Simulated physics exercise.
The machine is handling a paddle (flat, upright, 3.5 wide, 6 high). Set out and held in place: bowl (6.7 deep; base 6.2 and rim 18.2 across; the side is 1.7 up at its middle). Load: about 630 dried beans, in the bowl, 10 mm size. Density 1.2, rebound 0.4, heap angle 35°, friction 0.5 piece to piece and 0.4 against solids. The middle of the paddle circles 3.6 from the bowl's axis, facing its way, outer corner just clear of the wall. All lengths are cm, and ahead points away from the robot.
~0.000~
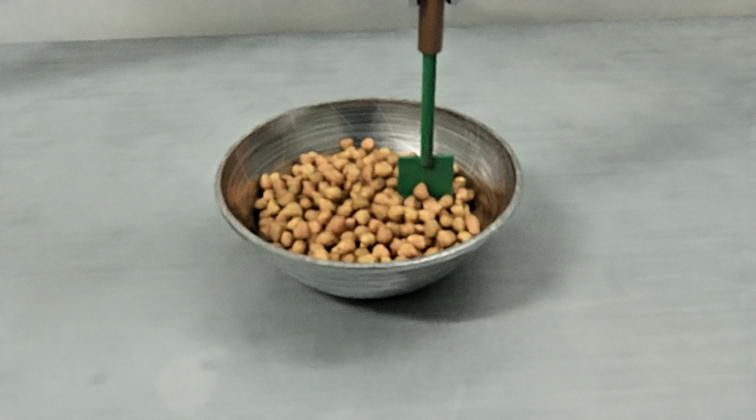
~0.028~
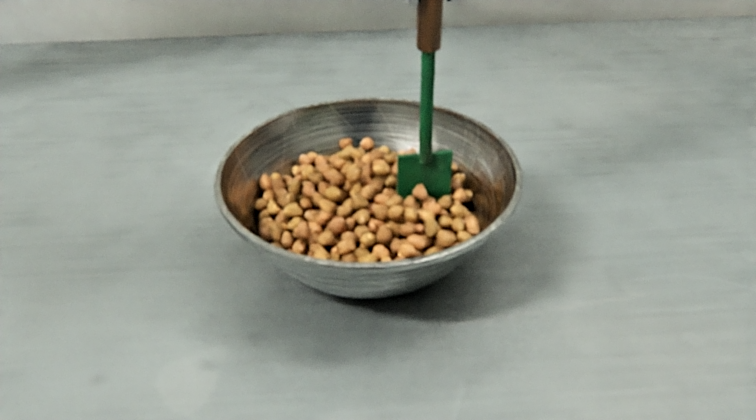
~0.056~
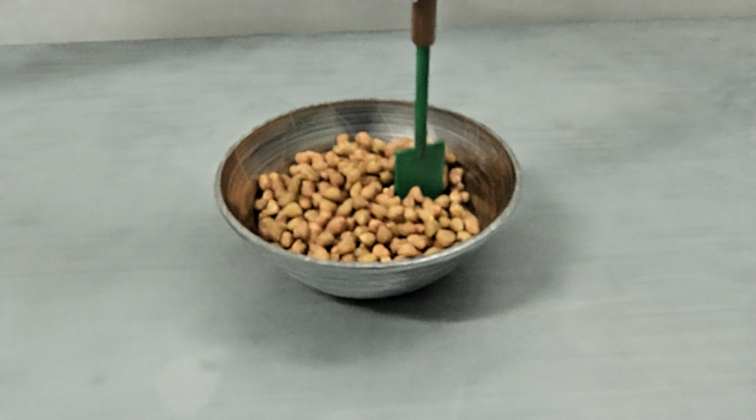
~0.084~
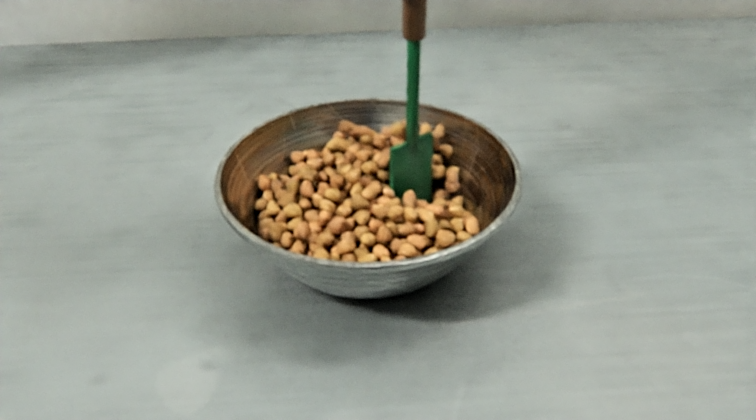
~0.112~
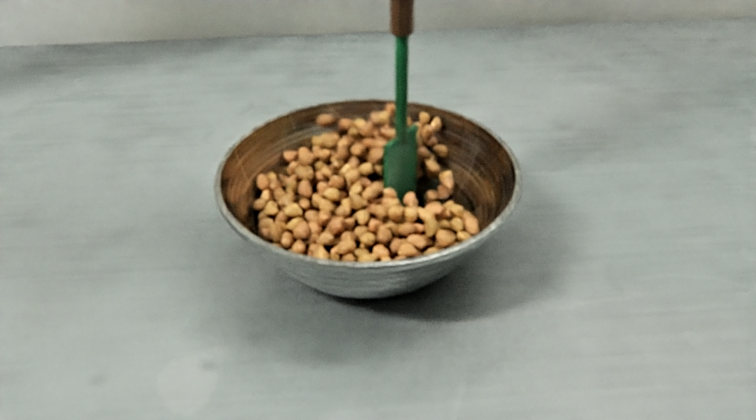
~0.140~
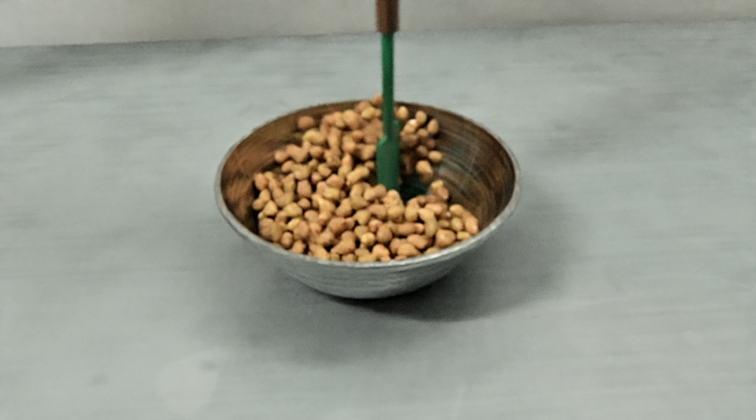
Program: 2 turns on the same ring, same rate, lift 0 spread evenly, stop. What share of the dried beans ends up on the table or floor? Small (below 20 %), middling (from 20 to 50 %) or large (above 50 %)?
Answer: Small; below 20 % of the dried beans finish on the table or floor.
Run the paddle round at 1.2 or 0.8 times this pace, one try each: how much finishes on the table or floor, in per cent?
About 20 and 10 per cent.
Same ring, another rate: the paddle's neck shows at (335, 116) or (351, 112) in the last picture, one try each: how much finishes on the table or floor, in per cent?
Some 35 and 30 per cent.
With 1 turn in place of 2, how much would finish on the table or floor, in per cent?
It would be near 5 per cent.
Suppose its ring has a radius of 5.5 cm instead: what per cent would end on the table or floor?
In that case some 25 per cent.
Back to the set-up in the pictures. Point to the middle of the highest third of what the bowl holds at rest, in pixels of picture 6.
At about (430, 172).
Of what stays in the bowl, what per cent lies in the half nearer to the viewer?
Some 40 per cent.
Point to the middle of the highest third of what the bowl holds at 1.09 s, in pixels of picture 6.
Near (334, 234).
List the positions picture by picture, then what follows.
In the first frame, paddle neck at (427, 135), 0° round; upper third of the load around (364, 199), from x 265 to 470, top at y 145; 631 in the bowl.
In the second frame, paddle neck at (426, 132), 5° round; upper third of the load around (363, 197), from x 265 to 470, top at y 145.
In the third frame, paddle neck at (421, 126), 19° round; upper third of the load around (363, 188), from x 260 to 470, top at y 140.
In the fourth frame, paddle neck at (412, 120), 35° round; upper third of the load around (363, 183), from x 260 to 470, top at y 125.
In the fifth frame, paddle neck at (401, 115), 50° round; upper third of the load around (358, 173), from x 260 to 470, top at y 110.
In the sixth frame, paddle neck at (388, 112), 65° round; upper third of the load around (350, 167), from x 260 to 470, top at y 100; 631 in the bowl.
After 0.62 s, 323° round, highest piece 9 above the table; 610 in the bowl, 19 on the table or floor, 2 in flight or on the tool.
After 1.09 s, 220° round, highest piece 9 above the table; 584 in the bowl, 41 on the table or floor, 6 in flight or on the tool.
After 1.53 s, 0° round, highest piece 7 above the table; 561 in the bowl, 70 on the table or floor.
After 2.23 s, 0° round, highest piece 7 above the table; 561 in the bowl, 70 on the table or floor.
At rest, 561 in the bowl, 70 on the table or floor. That is 11 % on the table or floor.
